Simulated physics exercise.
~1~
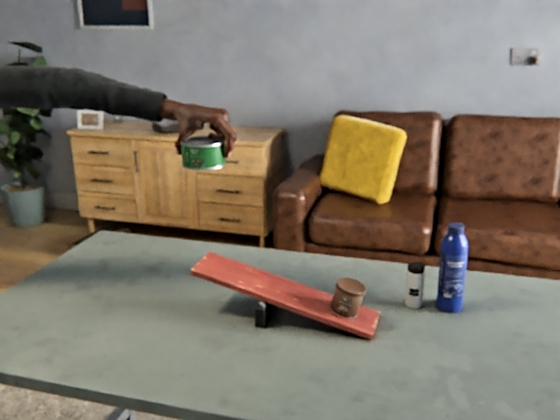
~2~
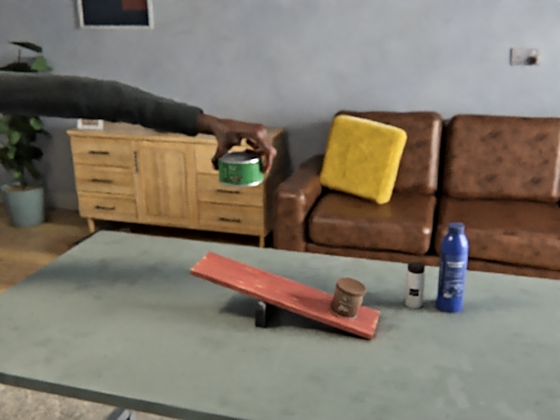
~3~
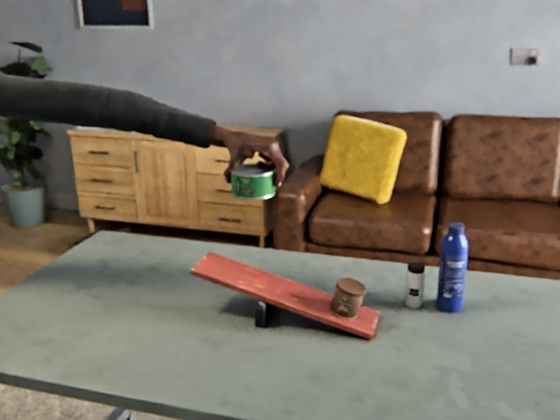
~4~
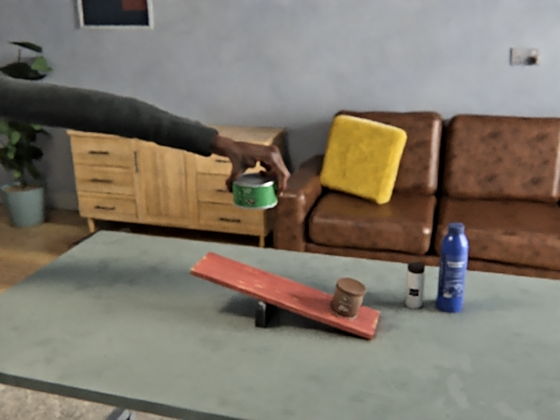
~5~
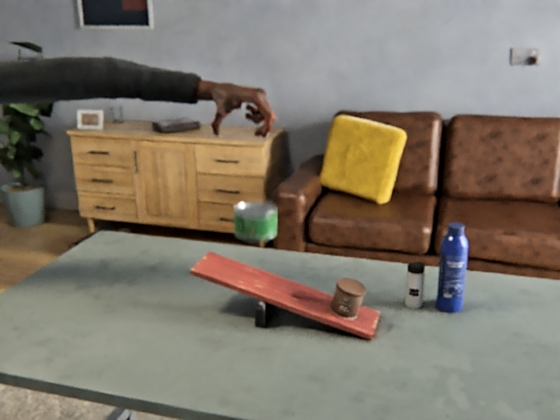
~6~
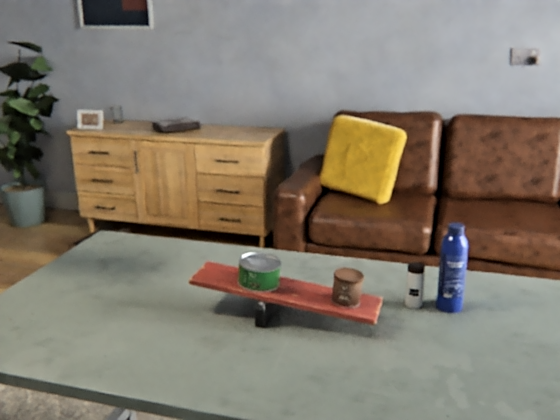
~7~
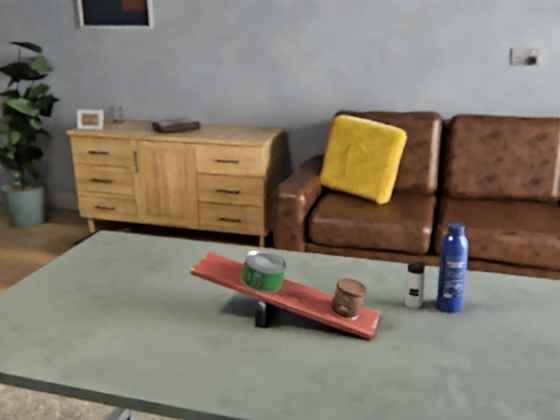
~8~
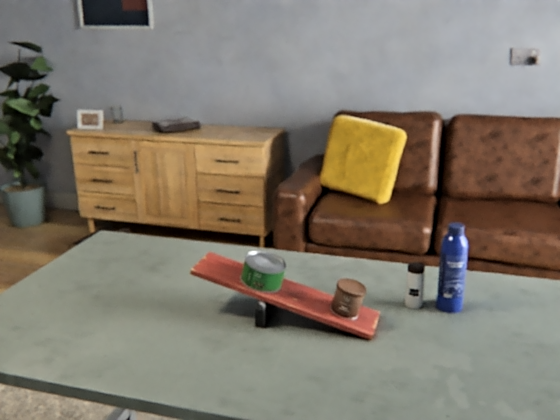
A hand holds a green tub above a grey-green table in a living room, viewed from the front and slightly above. Below it, a red plank slopes down to the right across a small dark block, with a brown tin near its low end, and a white shaker and a blue bottle stand to the right. The hand moves right and lowers a little, then lets go and draws back to the left. The tub drops onto the raised left part of the plank, which tips briefly towards level, lifting the tin slightly. The plank then settles back with its right end low, both containers still upon it.
